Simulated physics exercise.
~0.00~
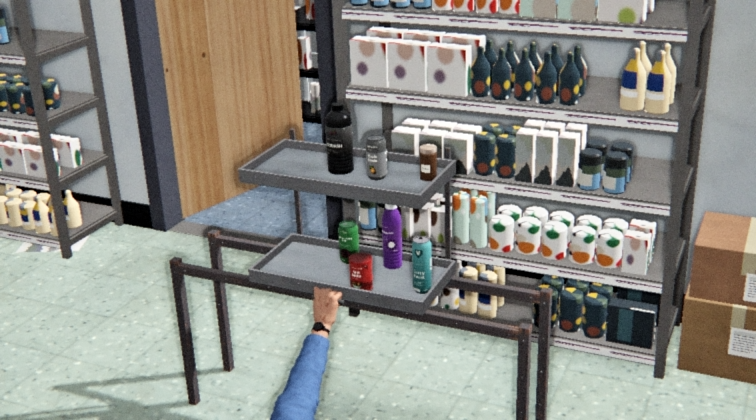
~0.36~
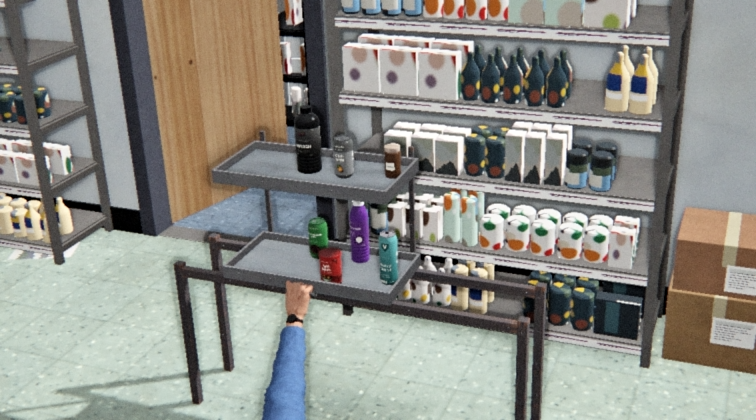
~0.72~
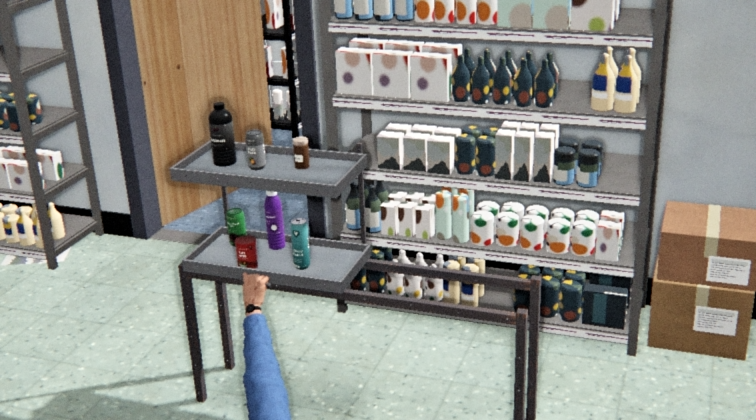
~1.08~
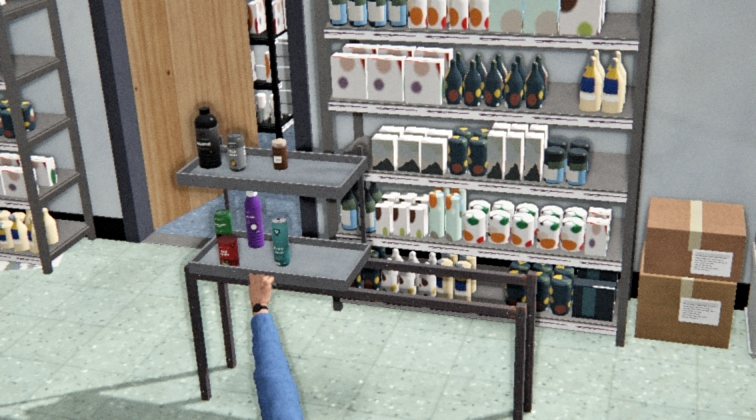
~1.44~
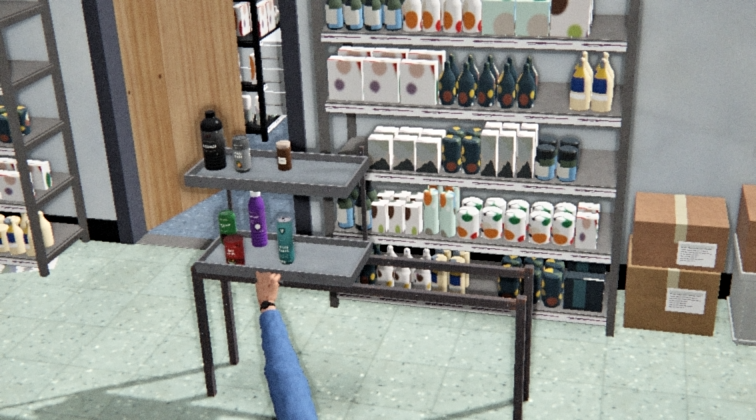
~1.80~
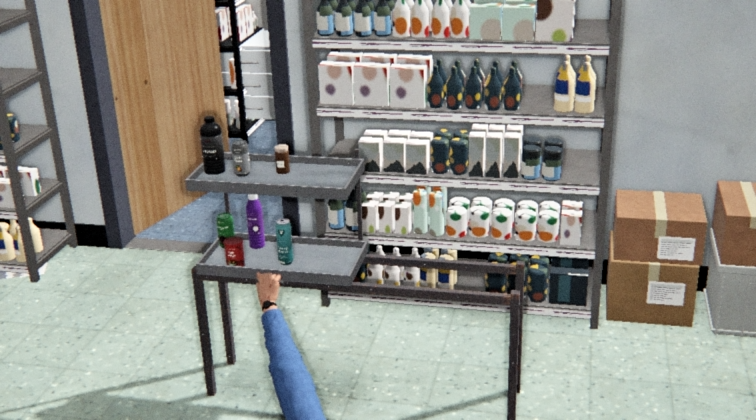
A two-level tray slides left by a hand and stops, its containers still upright.
